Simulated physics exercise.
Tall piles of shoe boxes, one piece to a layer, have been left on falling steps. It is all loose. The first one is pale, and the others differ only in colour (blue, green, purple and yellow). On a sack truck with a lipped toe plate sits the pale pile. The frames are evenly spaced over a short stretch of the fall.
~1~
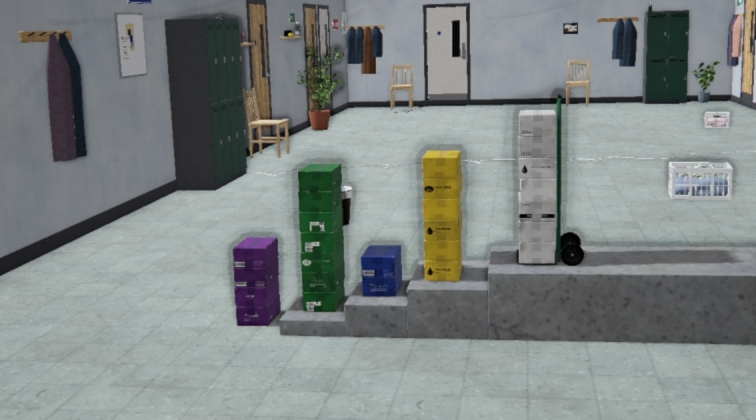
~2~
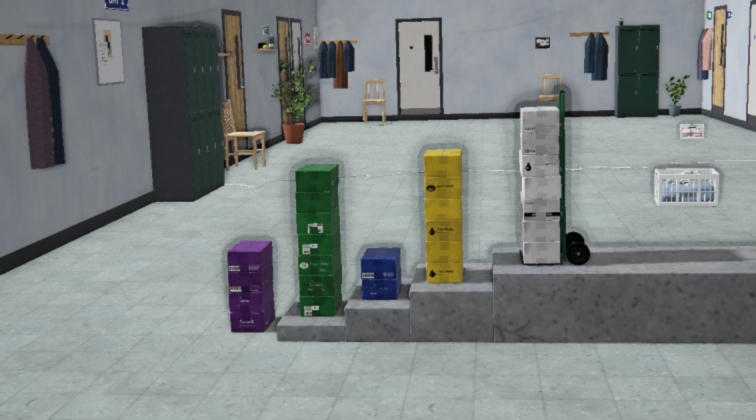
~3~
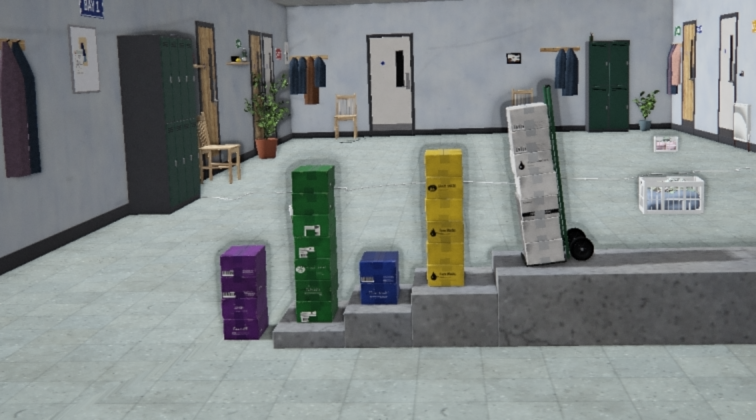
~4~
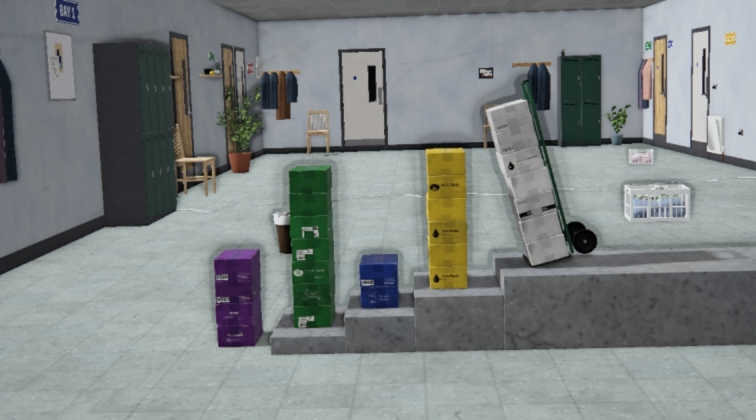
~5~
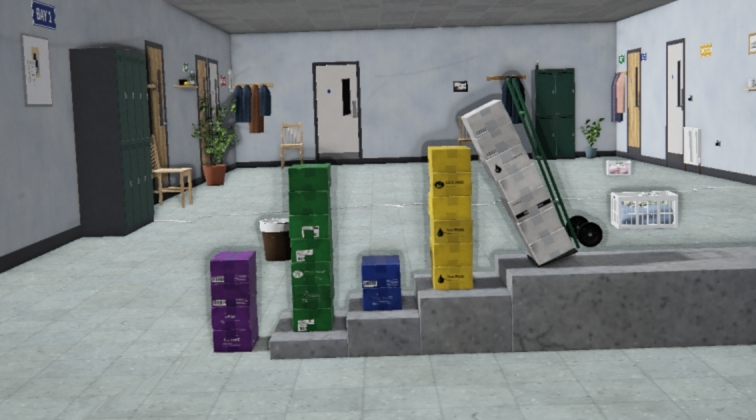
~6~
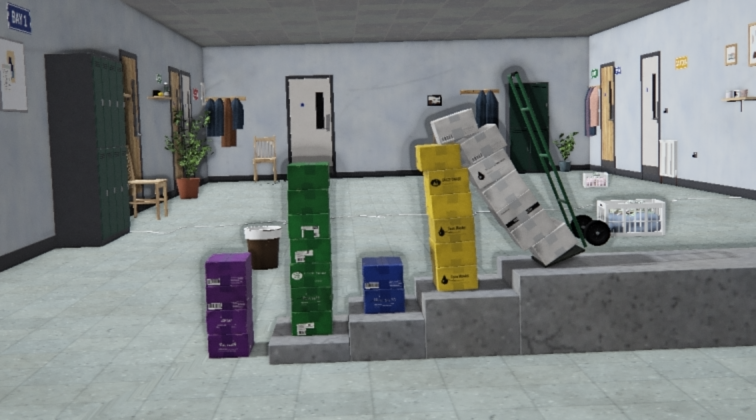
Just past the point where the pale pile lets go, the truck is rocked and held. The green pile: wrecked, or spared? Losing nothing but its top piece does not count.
It goes down.
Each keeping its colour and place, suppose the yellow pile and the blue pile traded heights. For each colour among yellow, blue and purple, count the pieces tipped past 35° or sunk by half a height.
Once things settle, you'd count yellow 0, blue 0, purple 0 down.
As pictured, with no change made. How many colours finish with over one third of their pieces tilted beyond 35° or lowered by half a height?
Toll: 3.
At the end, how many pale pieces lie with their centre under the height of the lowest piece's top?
Tally at the end: 4.
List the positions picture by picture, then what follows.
In the first picture (places mark the middle of the side facing us; the camera moves round a little), truck frame (560, 131) level; top green box (315, 182); top yellow box (440, 168); the rest undisturbed.
In the second picture, truck frame (563, 127) rocked barely; top green box (313, 181).
In the third picture, truck frame (553, 122) rocked a little, top of the pale pile leaning a little; top green box (310, 182); the rest undisturbed.
In the fourth picture, truck frame (536, 117) rocked a little, top of the pale pile leaning clearly; top green box (308, 182); the rest undisturbed.
In the fifth picture, truck frame (527, 113) rocked clearly, top of the pale pile leaning clearly; top green box (308, 180); the rest undisturbed.
In the sixth picture, truck frame (531, 109) rocked clearly, top of the pale pile leaning clearly; top green box (308, 177); top yellow box (440, 158) shifted half its height; 5 disturbed, none down.
Soon after the last picture, 7 of the pale pile down; none of the 7 green boxes down (0 of 19 in all colours); top green box unmoved; top yellow box leaning clearly.
A little later, 6 of the pale pile down; none of the 7 green boxes down (4 of 19 in all colours); top green box leaning a little; top yellow box leaning well over, some two heights lower.
Later still, 6 of the pale pile down; 6 of the 7 green boxes down (10 of 19 in all colours); top green box on its side; top purple box leaning clearly.
At rest, 6 of the pale pile down; 6 of the 7 green boxes down (14 of 19 in all colours); top green box on its side; top purple box upside down. As the last picture would show them, middles, top green box near (109, 333), top purple box near (110, 305).
